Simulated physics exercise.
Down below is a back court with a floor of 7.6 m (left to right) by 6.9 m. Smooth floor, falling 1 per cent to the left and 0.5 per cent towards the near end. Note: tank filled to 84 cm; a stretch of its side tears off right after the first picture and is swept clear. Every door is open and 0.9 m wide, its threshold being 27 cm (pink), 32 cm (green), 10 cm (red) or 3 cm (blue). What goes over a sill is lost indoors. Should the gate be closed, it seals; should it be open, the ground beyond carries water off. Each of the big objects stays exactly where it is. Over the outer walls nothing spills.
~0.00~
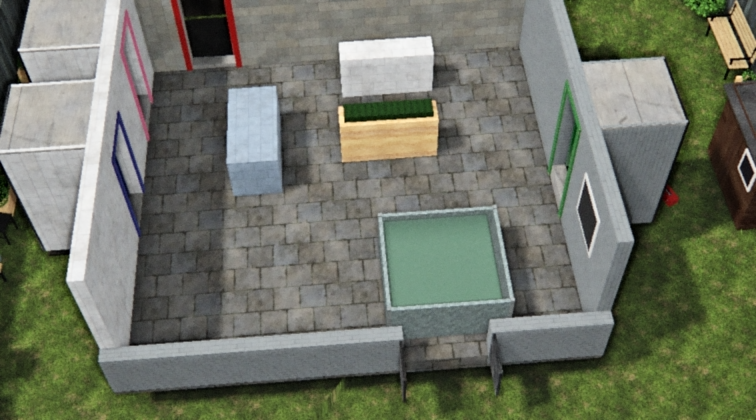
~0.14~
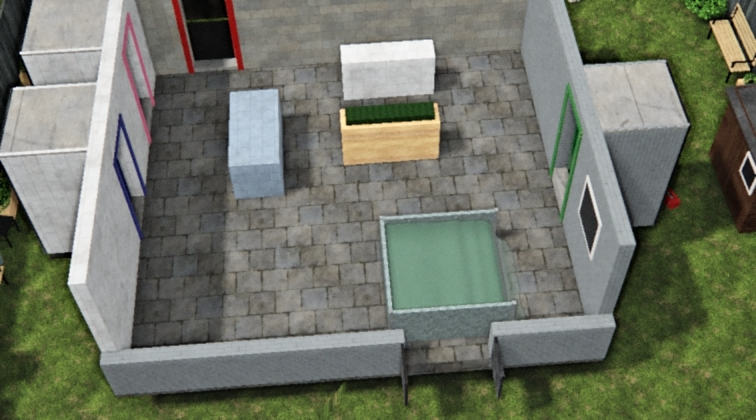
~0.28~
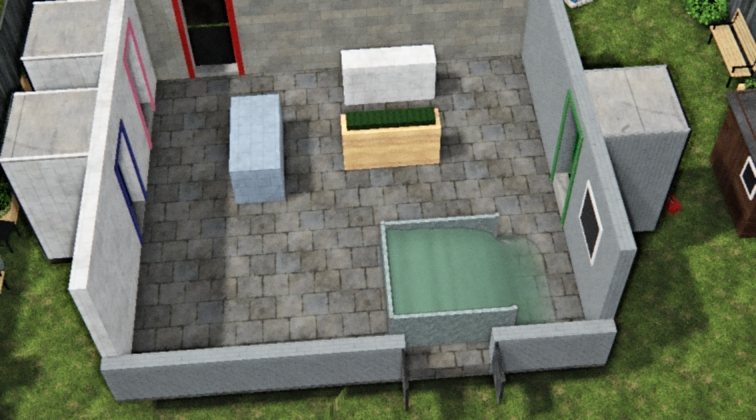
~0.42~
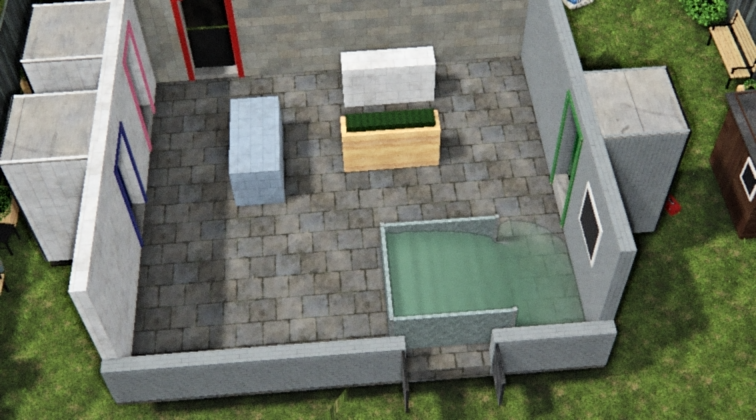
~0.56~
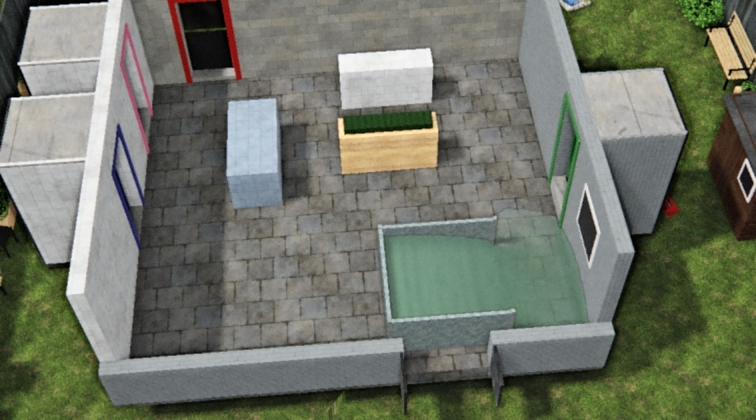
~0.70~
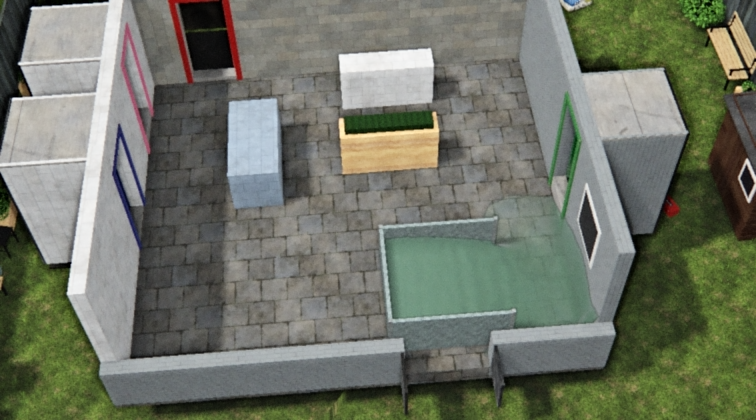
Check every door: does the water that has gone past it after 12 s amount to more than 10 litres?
In order: At the pink door it looks set to land under the limit; at the green door it looks set to land under the limit; at the red door it looks set to land under the limit; at the blue door it looks set to land under the limit.
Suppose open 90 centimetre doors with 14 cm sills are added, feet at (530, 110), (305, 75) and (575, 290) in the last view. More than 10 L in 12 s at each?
Check each in turn: The first fails, the second fails, the third succeeds.
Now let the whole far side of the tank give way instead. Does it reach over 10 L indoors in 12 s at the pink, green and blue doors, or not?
Note: Pink short of the mark, green short of the mark, blue beyond the mark.
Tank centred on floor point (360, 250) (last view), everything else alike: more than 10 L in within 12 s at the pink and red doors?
Measured against the limit, the pink door stays within it and the red door stays within it.
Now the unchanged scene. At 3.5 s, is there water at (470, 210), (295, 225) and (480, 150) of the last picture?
First spot submerged, second not yet wet, third submerged.
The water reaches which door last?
The final one is the blue door.
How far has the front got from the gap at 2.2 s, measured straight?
That works out near 5.8 m.
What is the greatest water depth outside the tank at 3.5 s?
About 30 cm.
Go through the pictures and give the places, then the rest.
In the first picture, the tank at (444, 259) is whole and still, 84 cm deep.
In the second picture, water pours out at (500, 277) and has run 1.0 m, to a hidden place; typically 7 cm deep outside, 84 cm at the tank's back.
In the third picture, water pours out at (500, 283) and has run 1.2 m, to a hidden place; typically 12 cm deep outside, 83 cm at the tank's back.
In the fourth picture, the front is at a hidden place, 1.6 m from the gap at (500, 285); 3.0 m2 of floor is under water; 75 cm left at the back of the tank.
In the fifth picture, the front is at (557, 221), 2.0 m from the gap at (498, 288); 3.5 m2 of floor is under water; 71 cm left at the back of the tank.
In the sixth picture, the front is at (553, 200), 2.3 m from the gap at (499, 288); 3.8 m2 of floor is under water; 70 cm left at the back of the tank.
After 1.4 s water covers 10 % of the floor and is deepest (63 cm) near (586, 336); pink door not reached, green door 24 cm at the sill, 0 L in, red door not reached, blue door not reached.
After 2.2 s water covers 25 % of the floor and is deepest (42 cm) near (534, 350); pink door not reached, green door 22 cm at the sill, 0 L in, red door not reached, blue door not reached.
After 3.5 s water covers 40 % of the floor and is deepest (30 cm) near (433, 72); pink door not reached, green door 15 cm at the sill, 0 L in, red door not reached, blue door not reached.
After 7.0 s water covers 70 % of the floor and is deepest (16 cm) near (524, 351); pink door 11 cm at the sill, 0 L in, green door 9 cm at the sill, 0 L in, red door 3 cm at the sill, 0 L in, blue door 2 cm at the sill, 0 L in.
After 12.0 s water covers 90 % of the floor and is deepest (12 cm) near (155, 87); pink door 11 cm at the sill, 0 L in, green door 5 cm at the sill, 0 L in, red door 7 cm at the sill, 0 L in, blue door 4 cm at the sill, 1 L in.
